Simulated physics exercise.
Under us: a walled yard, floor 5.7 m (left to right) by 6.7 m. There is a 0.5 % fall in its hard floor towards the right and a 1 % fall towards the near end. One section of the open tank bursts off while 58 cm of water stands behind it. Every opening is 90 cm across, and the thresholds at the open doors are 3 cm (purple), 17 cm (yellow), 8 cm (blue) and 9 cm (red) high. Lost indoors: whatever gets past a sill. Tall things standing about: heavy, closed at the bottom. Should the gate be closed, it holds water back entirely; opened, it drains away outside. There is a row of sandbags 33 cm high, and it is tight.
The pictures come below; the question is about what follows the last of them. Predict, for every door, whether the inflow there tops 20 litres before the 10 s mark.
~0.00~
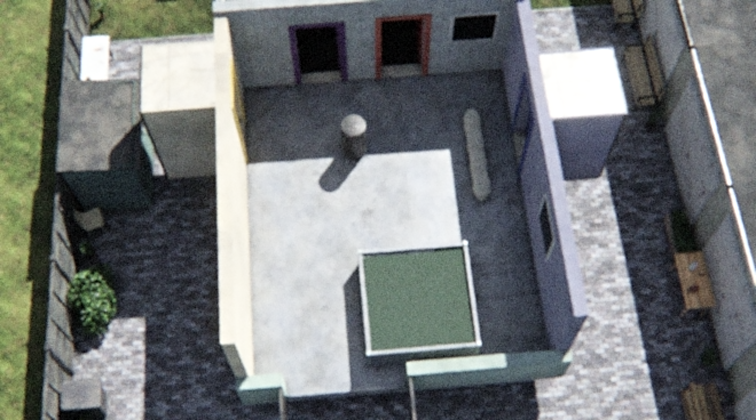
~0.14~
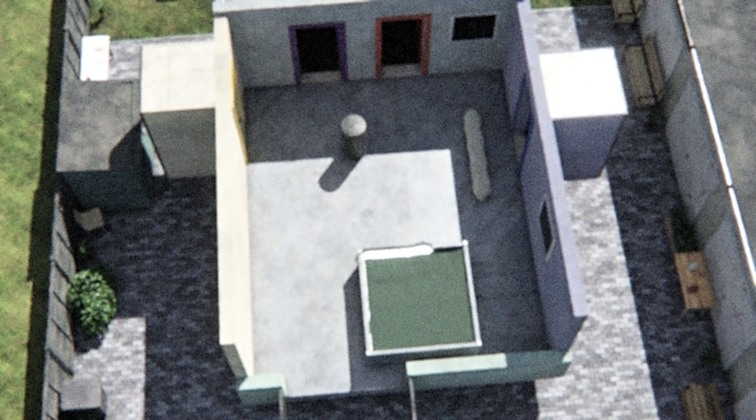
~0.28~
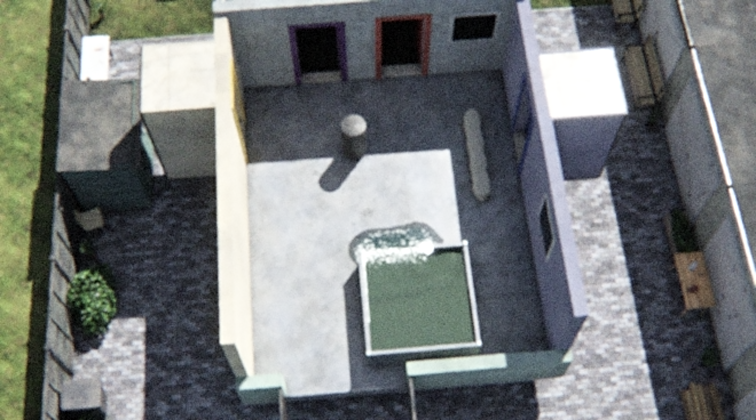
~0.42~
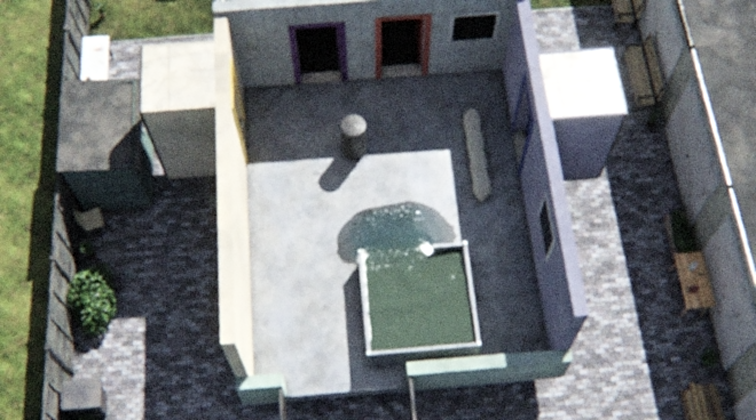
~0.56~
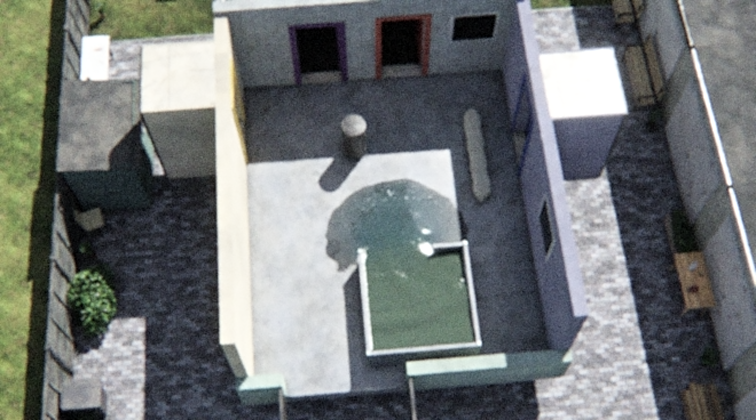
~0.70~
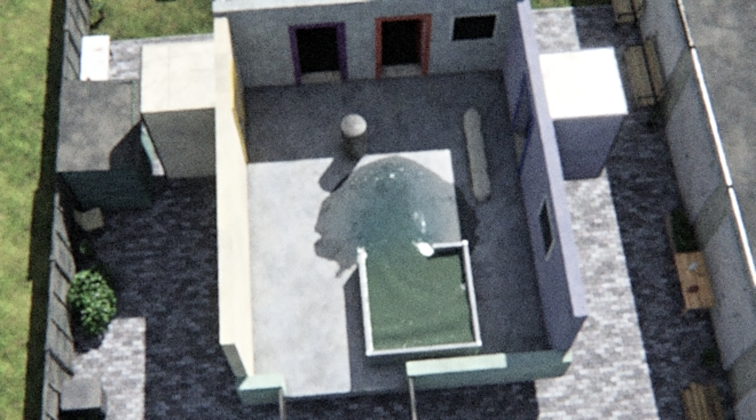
Prediction: At the purple door it tops 20 litres; at the yellow door it falls short of 20 litres; at the blue door it falls short of 20 litres; at the red door it tops 20 litres.
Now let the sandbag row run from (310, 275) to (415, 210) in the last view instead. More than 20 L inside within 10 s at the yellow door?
Then, at yellow, the limit is respected.
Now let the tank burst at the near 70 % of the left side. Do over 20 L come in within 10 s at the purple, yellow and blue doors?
Then: Purple over, yellow below, blue not over.
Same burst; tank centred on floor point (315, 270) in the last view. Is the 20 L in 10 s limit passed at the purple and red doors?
Purple door exceeded, red door held.
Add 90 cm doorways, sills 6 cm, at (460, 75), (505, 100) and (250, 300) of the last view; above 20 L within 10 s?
Per doorway, in order: Sufficient / sufficient / insufficient.
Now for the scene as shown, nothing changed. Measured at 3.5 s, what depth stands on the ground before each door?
Depths in centimetres - purple: 8, yellow: 15, blue: 1, red: 19.
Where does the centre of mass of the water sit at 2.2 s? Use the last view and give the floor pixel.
At roughly (394, 235).
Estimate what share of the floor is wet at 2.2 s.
Roughly 50 % of the floor is wet.
After 1.4 s water covers 30 % of the floor and is deepest (28 cm) near (384, 253); purple door not reached, yellow door not reached, blue door not reached, red door not reached.
After 2.2 s water covers 50 % of the floor and is deepest (25 cm) near (358, 160); purple door 4 cm at the sill, 0 L in, yellow door not reached, blue door not reached, red door 22 cm at the sill, 22 L in.
After 3.5 s water covers 55 % of the floor and is deepest (26 cm) near (498, 70); purple door 8 cm at the sill, 5 L in, yellow door 15 cm at the sill, 1 L in, blue door not reached, red door 19 cm at the sill, 95 L in.
After 6.0 s water covers 70 % of the floor and is deepest (14 cm) near (434, 147); purple door 8 cm at the sill, 65 L in, yellow door 8 cm at the sill, 2 L in, blue door 5 cm at the sill, 0 L in, red door 10 cm at the sill, 128 L in.
After 10.0 s water covers 95 % of the floor and is deepest (16 cm) near (546, 362); purple door 4 cm at the sill, 100 L in, yellow door 5 cm at the sill, 2 L in, blue door 5 cm at the sill, 0 L in, red door 6 cm at the sill, 129 L in.
